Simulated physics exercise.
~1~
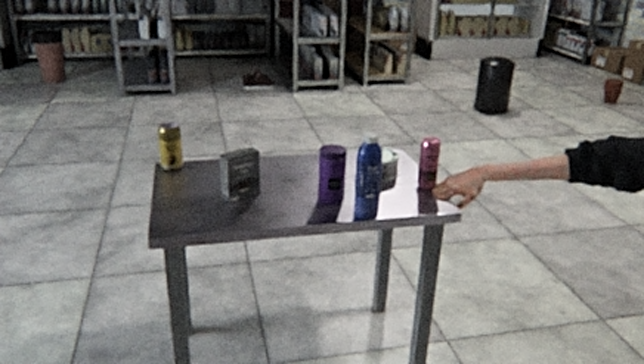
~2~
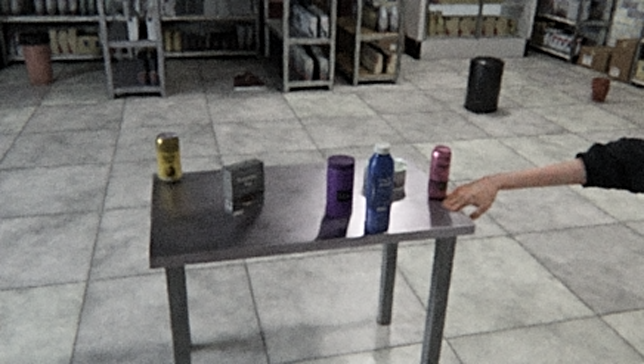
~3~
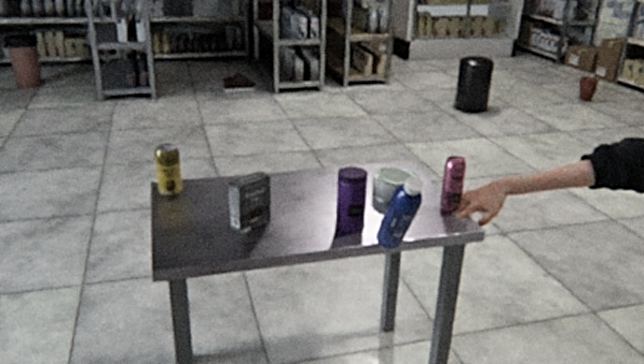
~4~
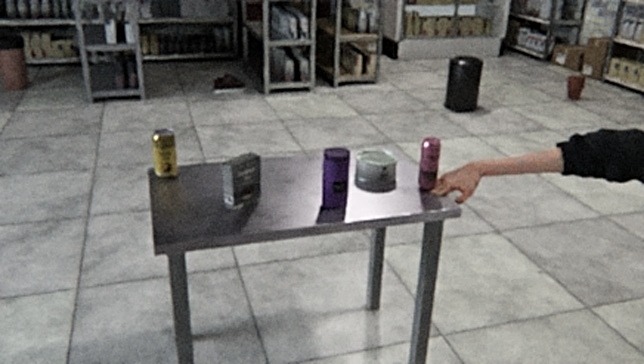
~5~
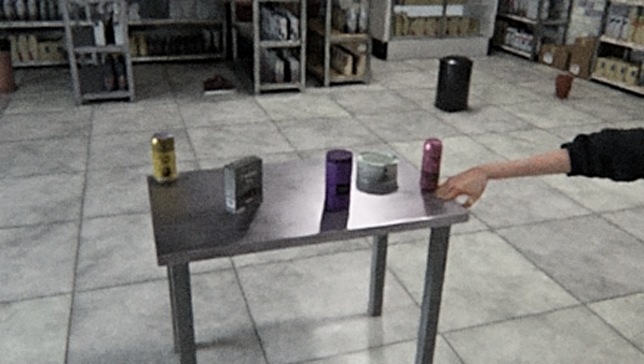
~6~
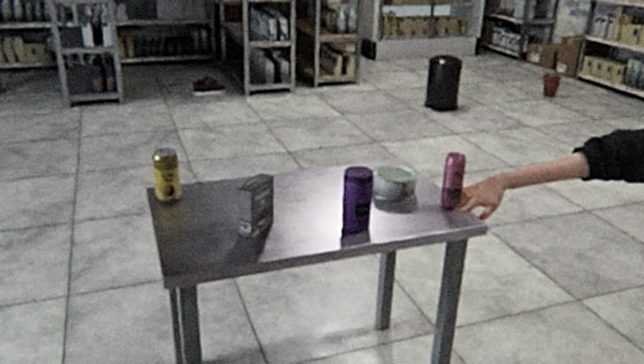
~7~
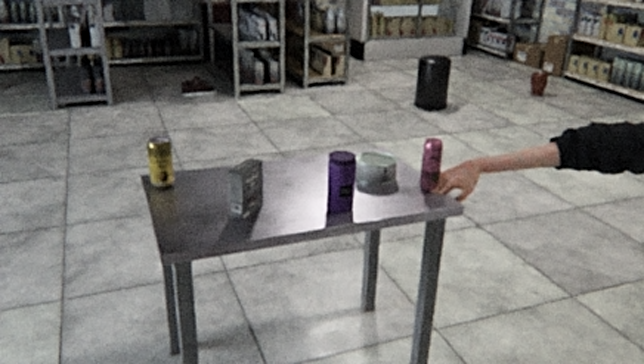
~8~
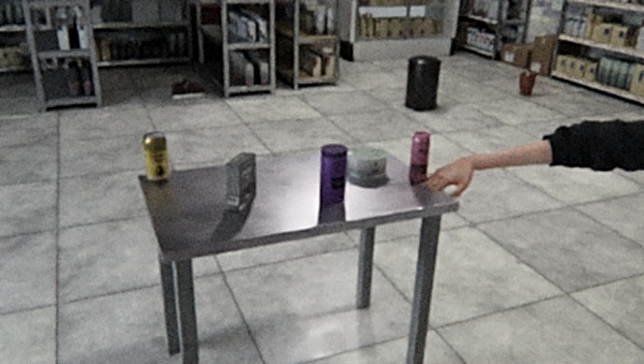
A small metal table was jerked toward the viewer and back again by a hand at its right corner, and the tall blue bottle tipped and went off the table, while the pink can and the other four items stayed upright on top.
